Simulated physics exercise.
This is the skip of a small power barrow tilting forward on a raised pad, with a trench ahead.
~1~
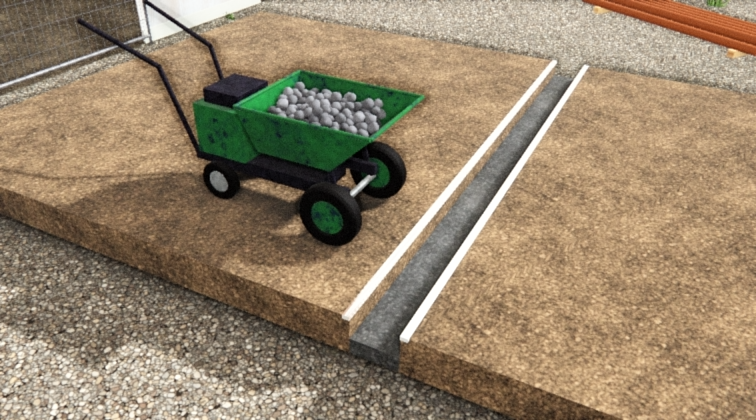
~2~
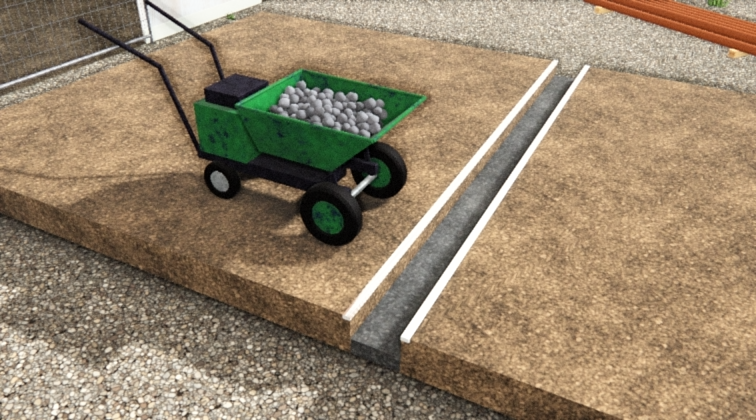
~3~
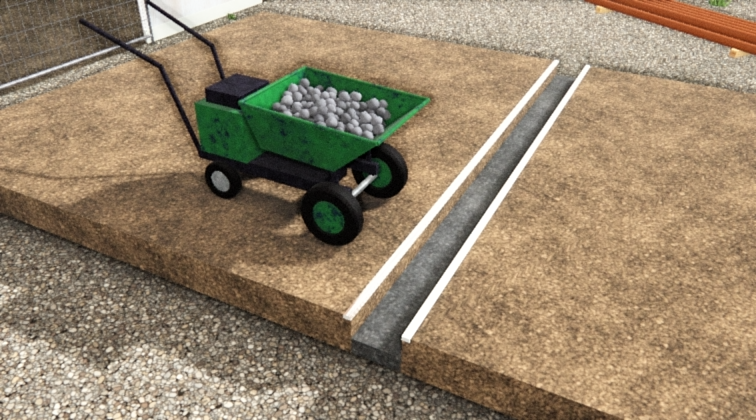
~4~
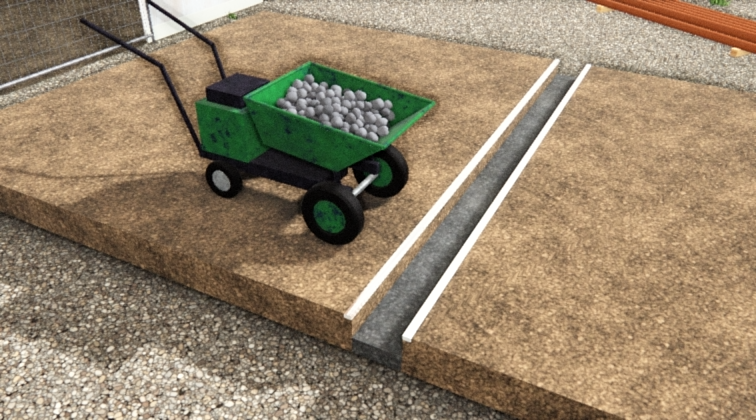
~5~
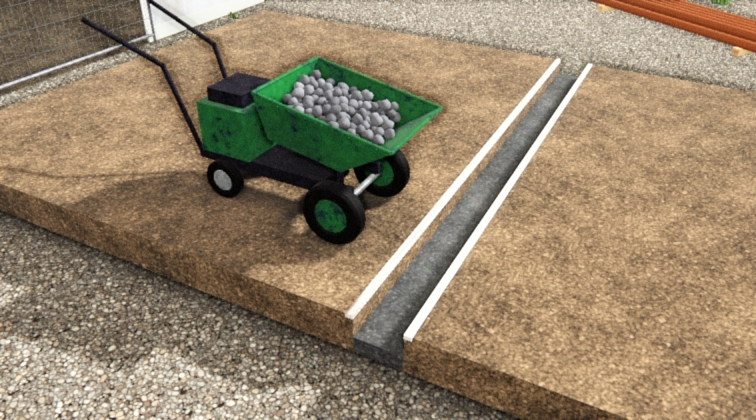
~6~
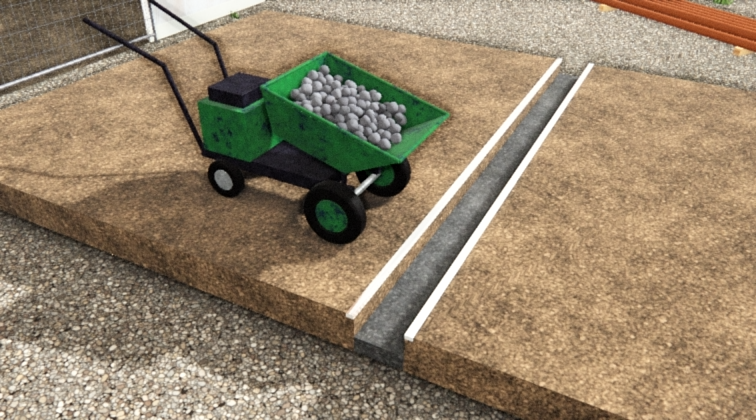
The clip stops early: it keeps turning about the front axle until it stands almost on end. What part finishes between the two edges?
The trench ends with only the smaller part of it.
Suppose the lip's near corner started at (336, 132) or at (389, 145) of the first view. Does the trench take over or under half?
First over half, then under half.
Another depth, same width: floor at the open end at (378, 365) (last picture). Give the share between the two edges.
Near 50 %.
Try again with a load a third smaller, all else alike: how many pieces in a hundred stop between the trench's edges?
Roughly 30 in a hundred.
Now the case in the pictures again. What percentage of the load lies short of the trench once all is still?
Close to 0 per cent.
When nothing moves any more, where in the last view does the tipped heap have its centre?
Roughly at (490, 252).
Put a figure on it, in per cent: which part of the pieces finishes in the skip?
It comes to 30 per cent or so.
Soon, skip tipped steeply; all in the skip.
A while on, skip tipped right over; about two thirds in the skip; a small part in or heaped over the trench; about a quarter beyond it; a stray few falling.
Towards the end, skip tipped right over; about a third in the skip; about a quarter in or heaped over the trench; about half beyond it.
Finally, skip tipped right over; about a third in the skip; about a quarter in or heaped over the trench; about half beyond it.
